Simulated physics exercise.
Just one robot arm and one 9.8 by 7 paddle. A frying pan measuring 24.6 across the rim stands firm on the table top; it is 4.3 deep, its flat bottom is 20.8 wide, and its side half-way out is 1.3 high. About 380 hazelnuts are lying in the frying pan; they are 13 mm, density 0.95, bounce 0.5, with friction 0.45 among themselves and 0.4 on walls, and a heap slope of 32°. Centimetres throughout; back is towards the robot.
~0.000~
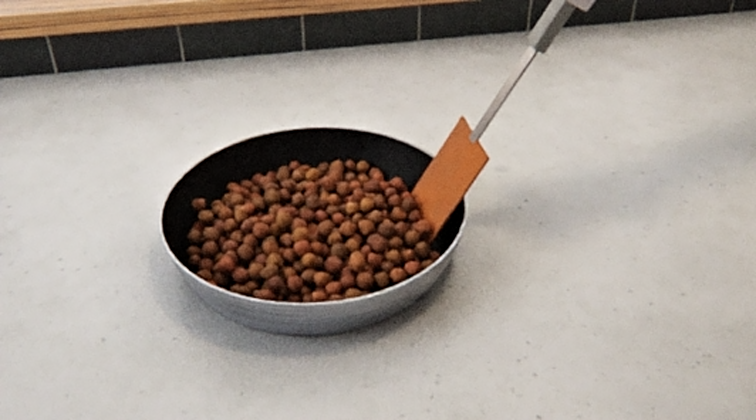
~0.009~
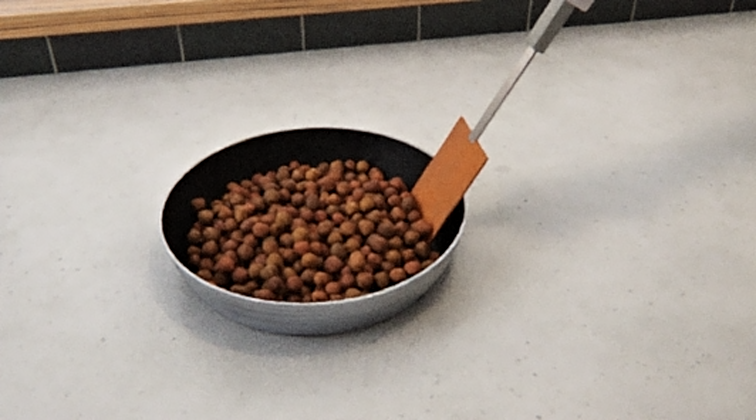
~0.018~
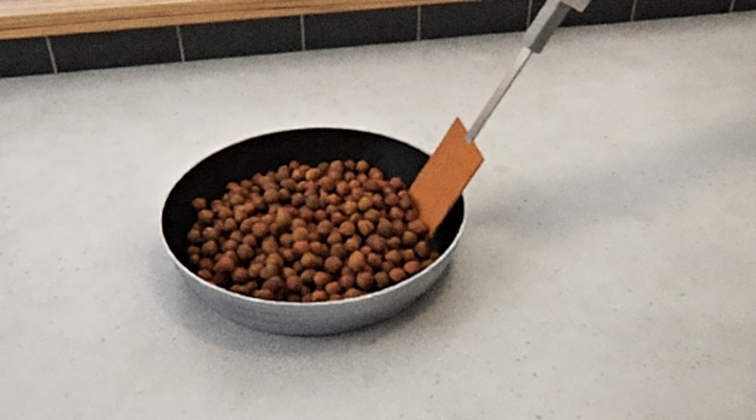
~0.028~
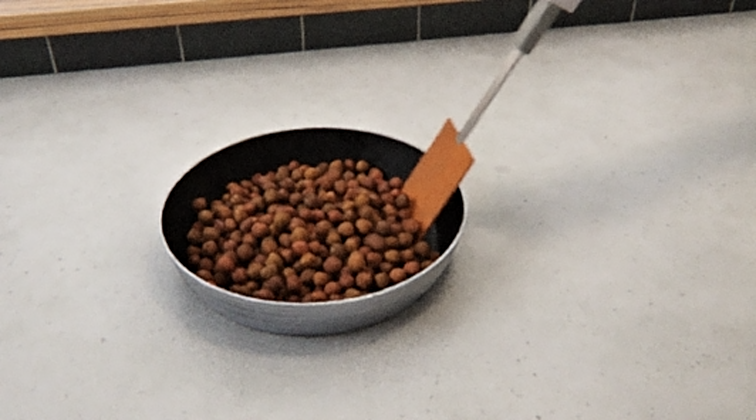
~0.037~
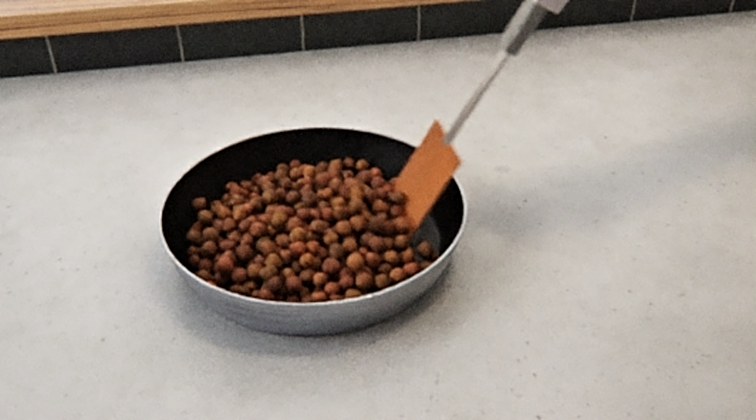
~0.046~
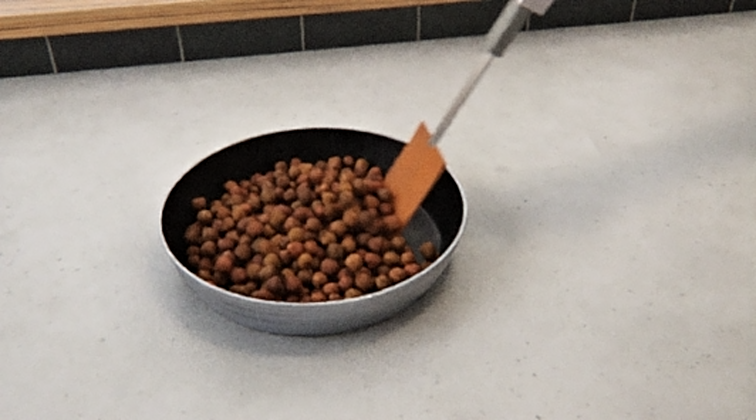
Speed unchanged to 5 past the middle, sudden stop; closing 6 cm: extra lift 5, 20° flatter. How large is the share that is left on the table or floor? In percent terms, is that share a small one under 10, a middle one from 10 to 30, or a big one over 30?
A middle one.
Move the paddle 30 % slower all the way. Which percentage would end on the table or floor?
I'd expect near 15 per cent.
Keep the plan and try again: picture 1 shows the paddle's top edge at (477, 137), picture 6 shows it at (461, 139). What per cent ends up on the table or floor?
About 0 per cent.
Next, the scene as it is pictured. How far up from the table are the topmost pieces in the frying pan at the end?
Some 4.0 cm above the table.
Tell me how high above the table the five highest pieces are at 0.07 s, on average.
Somewhere near 6 cm, I'd say.
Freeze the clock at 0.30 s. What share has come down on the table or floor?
Roughly 10 percent.
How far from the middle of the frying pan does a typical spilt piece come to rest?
Roughly 56 cm from the middle.
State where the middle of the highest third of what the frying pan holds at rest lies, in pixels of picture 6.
Around (240, 242).
After 0.07 s, sloping 60°, highest piece 7 above the table; 375 in the frying pan.
After 0.09 s, sloping 54°, highest piece 8 above the table; 375 in the frying pan.
After 0.30 s, sloping 40°, highest piece 9 above the table; 309 in the frying pan, 38 on the table or floor, 28 on the blade or in flight.
After 1.35 s, sloping 40°, highest piece 4 above the table; 309 in the frying pan, 66 on the table or floor.
In the end, 309 in the frying pan, 66 on the table or floor. That is 18 % on the table or floor.
